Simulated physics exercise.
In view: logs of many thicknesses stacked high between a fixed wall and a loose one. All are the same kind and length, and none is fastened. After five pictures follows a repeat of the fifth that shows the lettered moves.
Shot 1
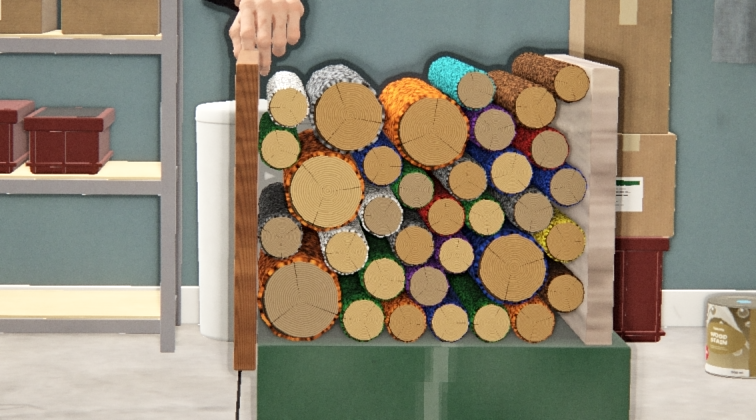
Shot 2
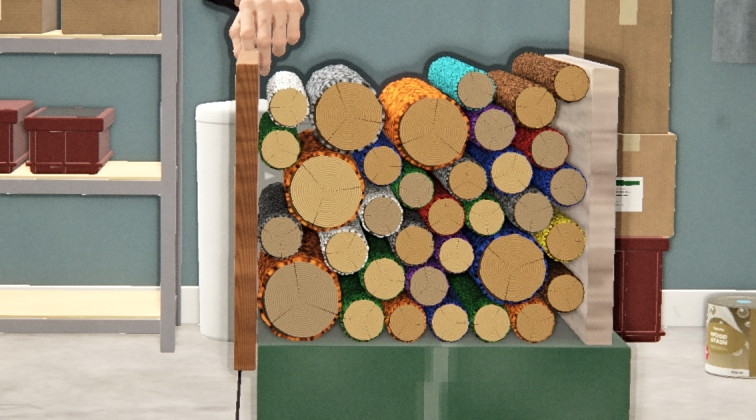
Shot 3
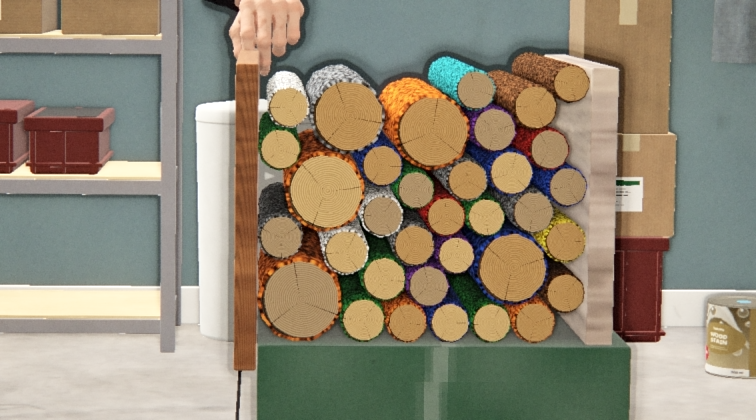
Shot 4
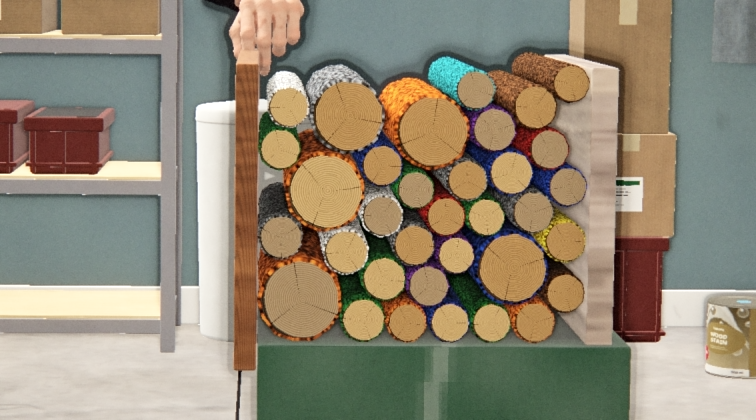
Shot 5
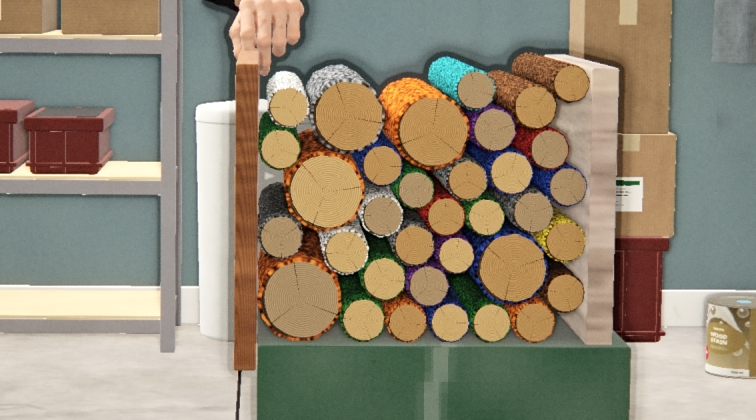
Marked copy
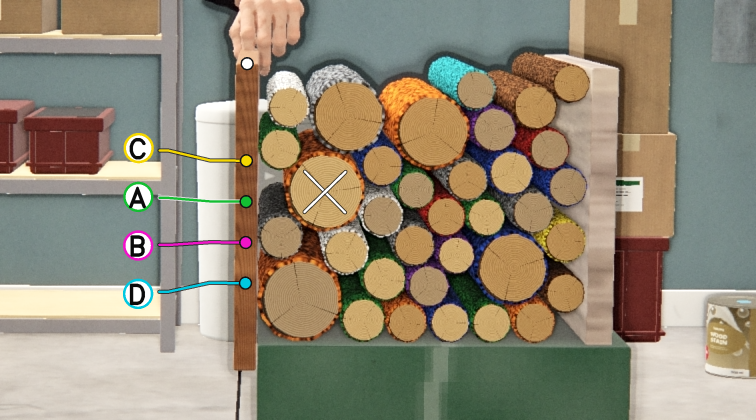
At the start, a hand grips the top of an upright wooden board at the left of a stack of round logs with colourful bark, resting on a green base with a paler board at the right. Through to the end, the hand, boards and logs show no visible movement.
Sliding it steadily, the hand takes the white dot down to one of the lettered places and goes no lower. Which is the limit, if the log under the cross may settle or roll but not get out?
The lowest mark that will do is B.
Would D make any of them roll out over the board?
Yes, at D.
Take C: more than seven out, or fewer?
It loses fewer than seven.
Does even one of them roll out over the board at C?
At C: No.
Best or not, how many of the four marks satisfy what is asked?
Three of the four.
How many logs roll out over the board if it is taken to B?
At B the number is two.
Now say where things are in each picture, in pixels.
The first picture shows side board (248, 194); a log (300, 300).
The second picture shows nothing to place.
The third picture shows a log (532, 212); a log (415, 190).
The fourth picture shows a log (432, 131); a log (289, 107).
The fifth picture shows side board (248, 194); a log (300, 300).
On the copy, A at (246, 202); B at (246, 243); C at (246, 160); D at (245, 283); the cross at (325, 192); the white dot at (247, 64).
On B. First, top of the board (258, 145).
Then, top of the board (258, 237).
Finally, top of the board (258, 242), two out over the board, the crossed one still inside.
By contrast, A keeps the crossed one inside; C keeps the crossed one inside; D lets the crossed one out.
